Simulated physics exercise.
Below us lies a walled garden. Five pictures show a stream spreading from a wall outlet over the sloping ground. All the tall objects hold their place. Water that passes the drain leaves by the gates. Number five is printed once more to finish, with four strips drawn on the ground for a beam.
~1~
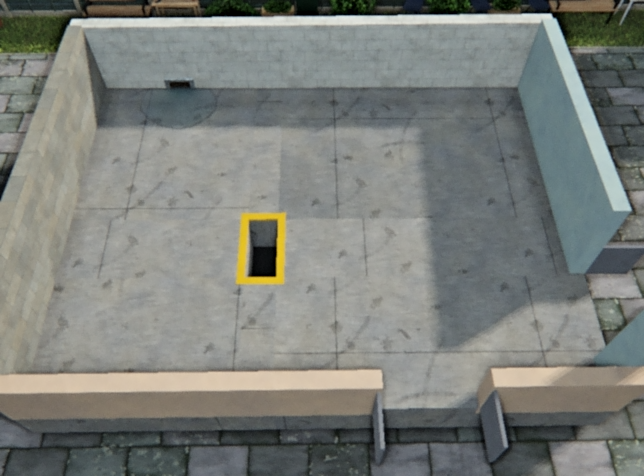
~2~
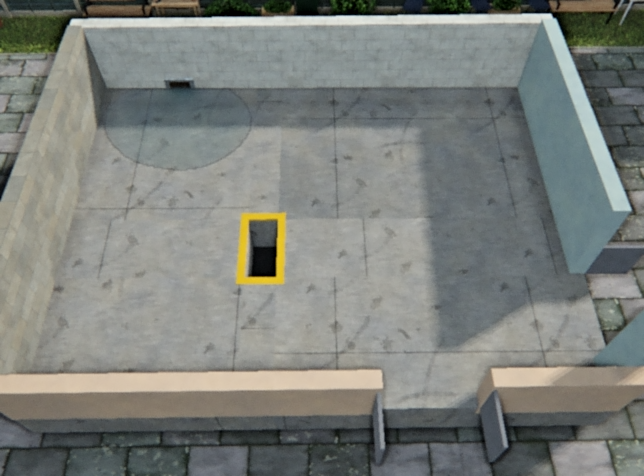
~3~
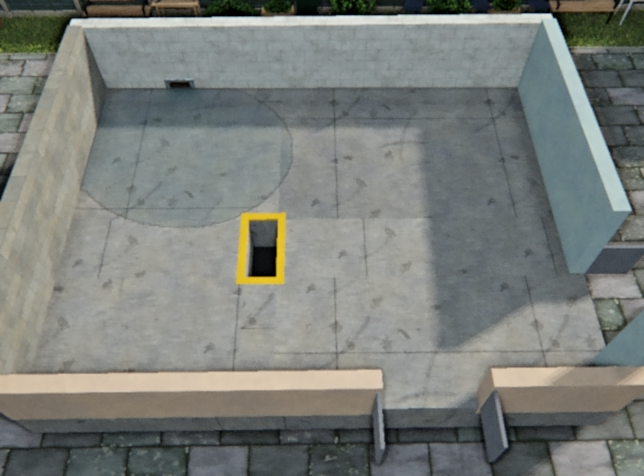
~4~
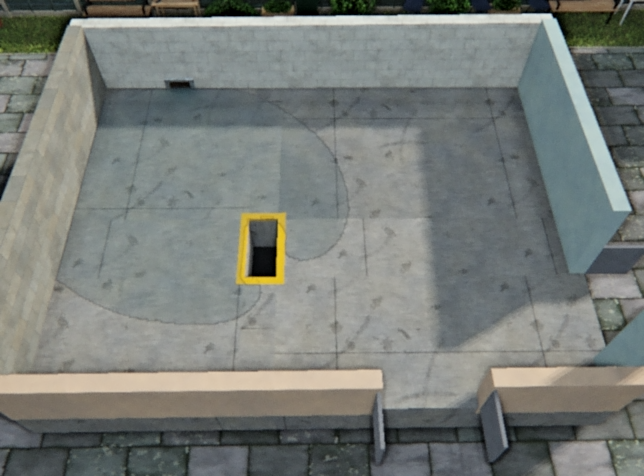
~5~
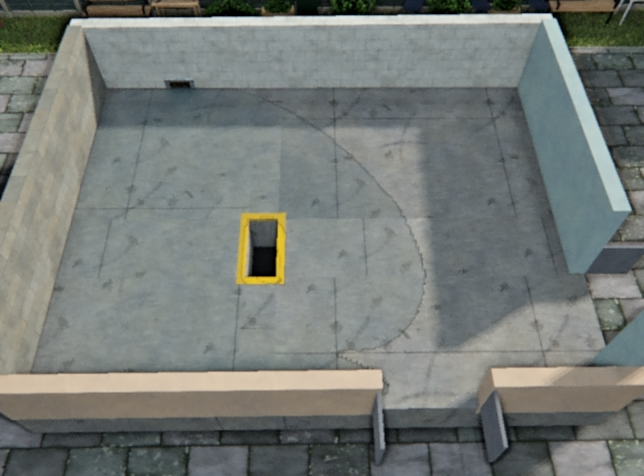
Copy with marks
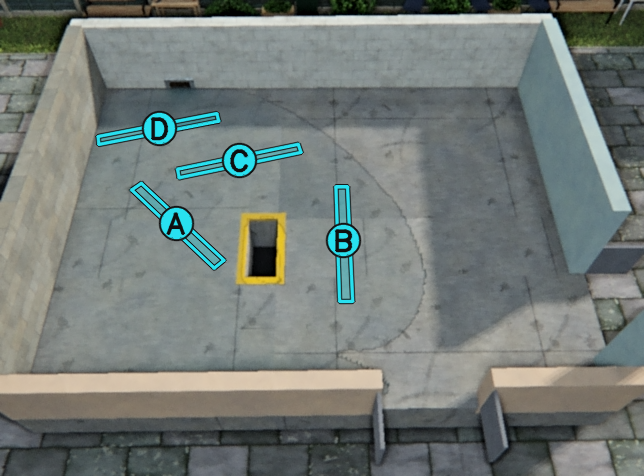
In the video, a thin sheet of water spreads from a small outfall at the back left of a walled paved yard, widening across the floor, surrounding a yellow-framed drain and flowing into it, and covering about half the ground.
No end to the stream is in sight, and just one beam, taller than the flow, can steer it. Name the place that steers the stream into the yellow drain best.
Choose A.
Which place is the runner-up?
B.
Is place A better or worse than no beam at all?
Better.
On the marked copy, A from (136, 186) to (219, 264); B from (346, 301) to (341, 186); C from (178, 173) to (299, 148); D from (98, 140) to (217, 117).
With A, about 45 % of the stream runs into the yellow drain, about 55 % out by the gates.
With B, about 24 % of the stream runs into the yellow drain, about 75 % out by the gates.
With C, about 3 % of the stream runs into the yellow drain, about 97 % out by the gates.
With D, about 4 % of the stream runs into the yellow drain, about 96 % out by the gates.
